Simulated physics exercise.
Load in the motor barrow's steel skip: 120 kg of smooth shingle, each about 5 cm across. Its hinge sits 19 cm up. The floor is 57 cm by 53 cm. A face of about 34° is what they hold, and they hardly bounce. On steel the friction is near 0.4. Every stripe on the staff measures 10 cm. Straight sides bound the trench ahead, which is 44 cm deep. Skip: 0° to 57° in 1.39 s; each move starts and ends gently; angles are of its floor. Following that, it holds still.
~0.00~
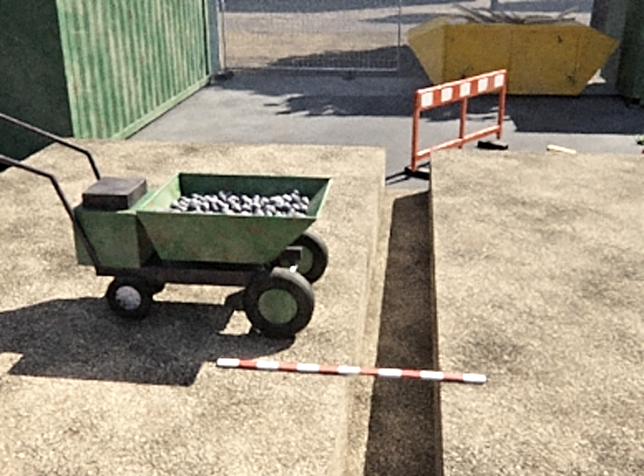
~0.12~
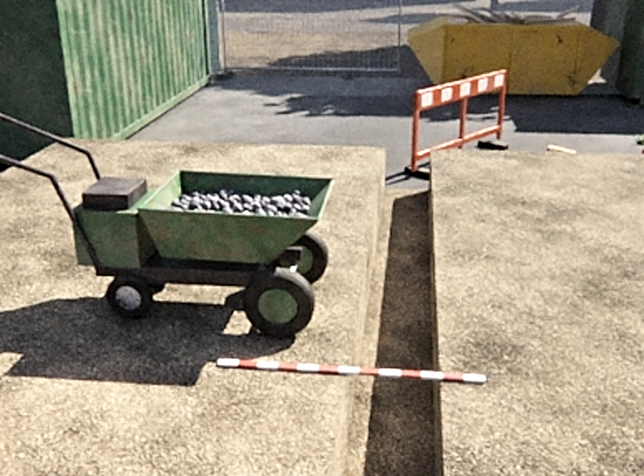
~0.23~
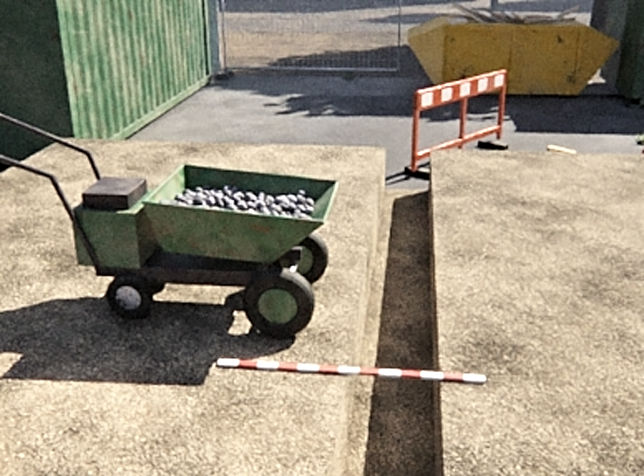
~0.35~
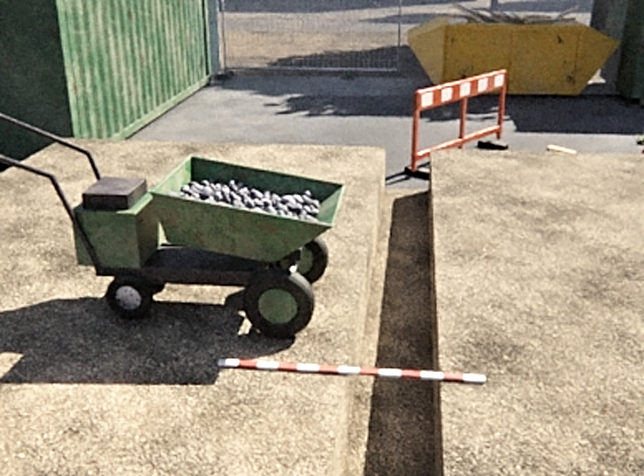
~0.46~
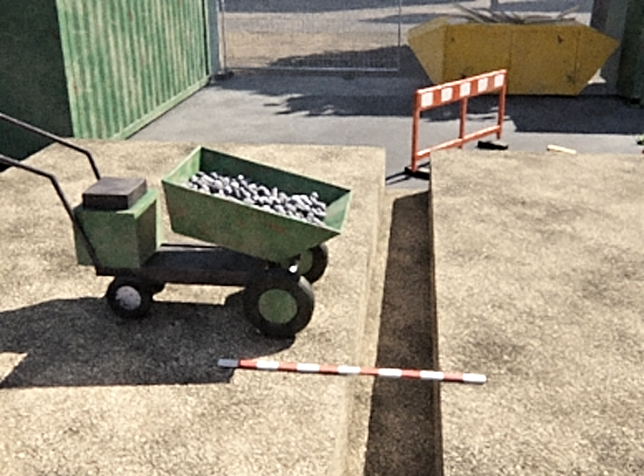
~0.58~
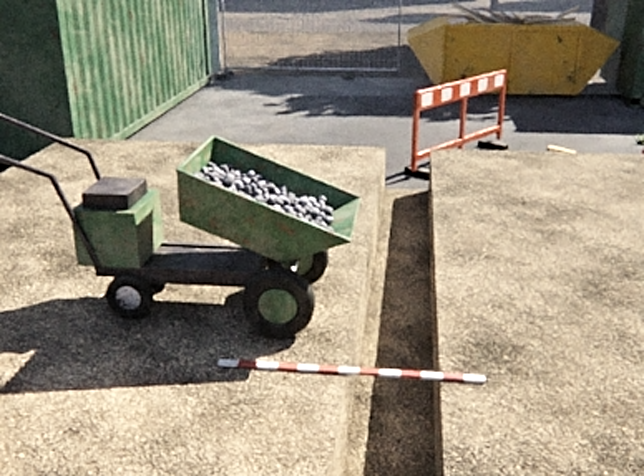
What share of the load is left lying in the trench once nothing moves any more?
About 86 per cent.
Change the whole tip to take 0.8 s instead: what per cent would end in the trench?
Around 70 per cent would end in the trench.
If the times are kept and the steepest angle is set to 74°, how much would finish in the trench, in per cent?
In that case near 90 per cent.
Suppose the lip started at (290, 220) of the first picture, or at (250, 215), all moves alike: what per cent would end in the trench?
100 and 75 %.
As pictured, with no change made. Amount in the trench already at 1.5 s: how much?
By that point it's something like 30 in a hundred.
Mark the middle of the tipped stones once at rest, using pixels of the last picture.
Around (410, 372).
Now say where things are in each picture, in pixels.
In the first picture, the skip is at 0°, its lip at (317, 219); the top of the load is at (258, 203).
The second picture shows lip at (319, 220), floor tilted 1°, highest stones at (251, 203); the stones move at 0.2 m/s on average.
The third picture shows lip at (324, 223), floor tilted 4°, highest stones at (214, 198); the stones move at 0.3 m/s on average.
The fourth picture shows lip at (332, 227), floor tilted 9°, highest stones at (204, 191); the stones move at 0.4 m/s on average.
The fifth picture shows lip at (341, 233), floor tilted 15°, highest stones at (204, 182); the stones move at 0.5 m/s on average.
The sixth picture shows lip at (350, 241), floor tilted 22°, highest stones at (211, 172); the stones move at 0.5 m/s on average.
After 1.0 s the floor is at 48°; 100 % in the skip; the foremost stones are at (368, 257).
After 1.5 s the floor is at 57°; 70 % in the skip, 28 % in the trench, 2 % past the trench; the foremost stones are at (445, 316).
After 1.8 s the floor is at 57°; 38 % in the skip, 49 % in the trench, 13 % past the trench; the foremost stones are at (529, 327).
After 3.8 s the floor is at 57°; 0 % in the skip, 86 % in the trench, 14 % past the trench; the foremost stones are at (599, 329).
